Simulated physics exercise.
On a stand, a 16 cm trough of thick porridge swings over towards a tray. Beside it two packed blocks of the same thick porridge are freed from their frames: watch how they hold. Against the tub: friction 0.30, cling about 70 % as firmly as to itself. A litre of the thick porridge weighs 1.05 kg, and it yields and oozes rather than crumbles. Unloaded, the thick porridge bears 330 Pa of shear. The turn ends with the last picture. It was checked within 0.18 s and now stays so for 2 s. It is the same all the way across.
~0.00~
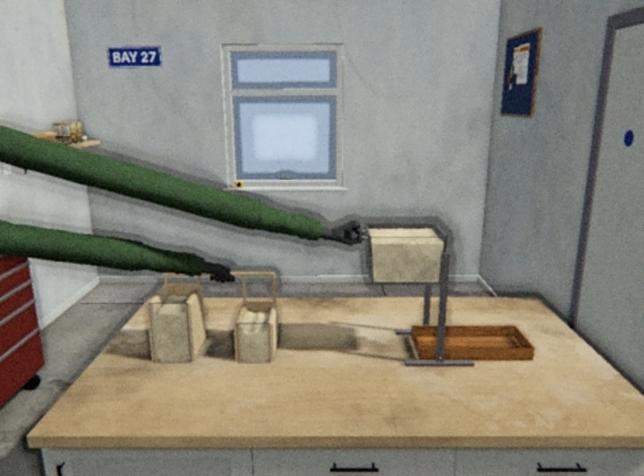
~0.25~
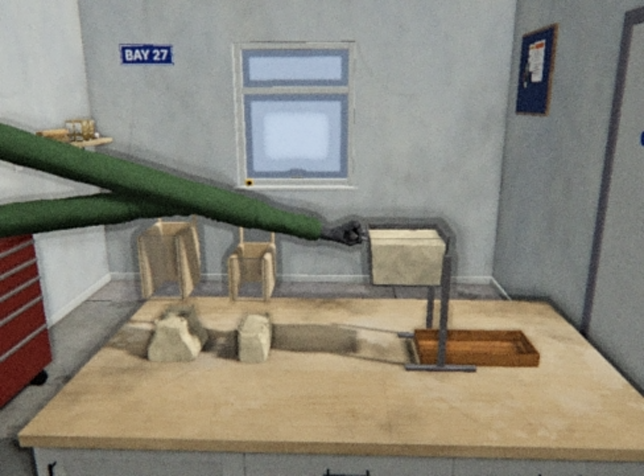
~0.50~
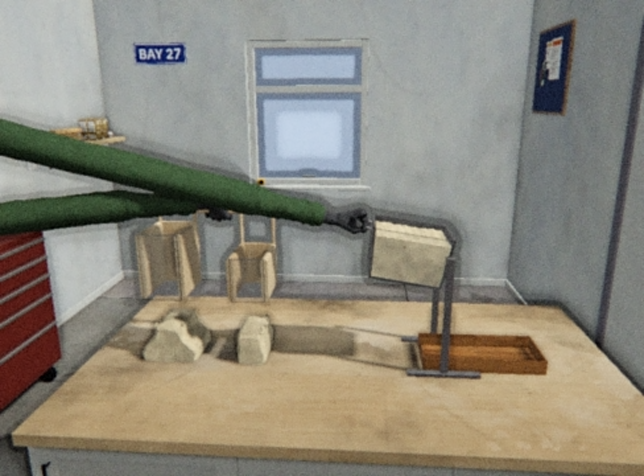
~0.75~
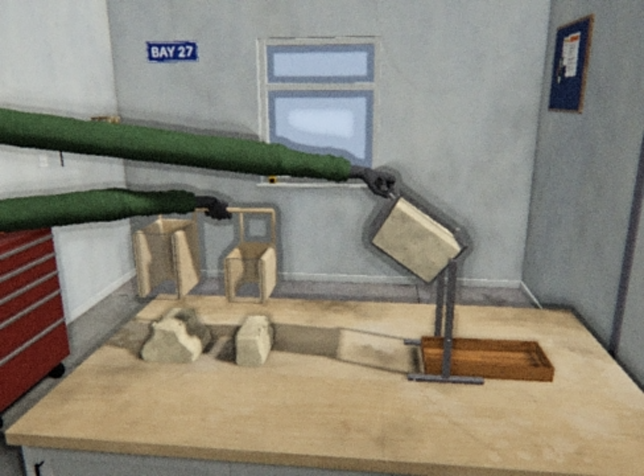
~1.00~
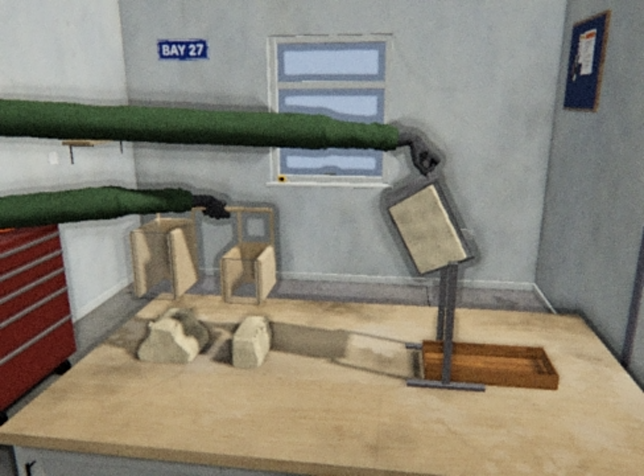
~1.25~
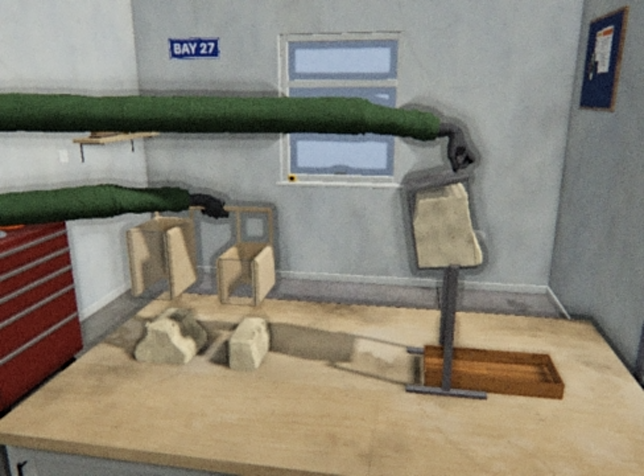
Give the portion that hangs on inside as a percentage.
It comes to some 44 %.
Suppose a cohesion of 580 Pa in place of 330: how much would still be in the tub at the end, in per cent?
Then about 100 %.
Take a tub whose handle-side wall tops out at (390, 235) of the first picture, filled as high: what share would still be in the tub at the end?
It would be near 70 %.
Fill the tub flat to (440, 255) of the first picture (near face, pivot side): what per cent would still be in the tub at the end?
In that case some 100 per cent.
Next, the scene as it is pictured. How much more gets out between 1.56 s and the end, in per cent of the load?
Near 14 %.
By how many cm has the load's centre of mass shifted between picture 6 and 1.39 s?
Roughly 4 cm.
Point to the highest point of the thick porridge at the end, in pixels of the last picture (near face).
Near (442, 234).
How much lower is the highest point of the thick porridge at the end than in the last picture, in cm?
About 11 cm.
After 1.39 s, the tub is at 80 degrees and holds 82 %.
After 1.56 s, the tub is at 80 degrees and holds 58 %.
After 1.73 s, the tub is at 80 degrees and holds 46 %.
After 1.90 s, the tub is at 80 degrees and holds 44 %.
After 3.25 s, the tub is at 80 degrees and holds 44 %.
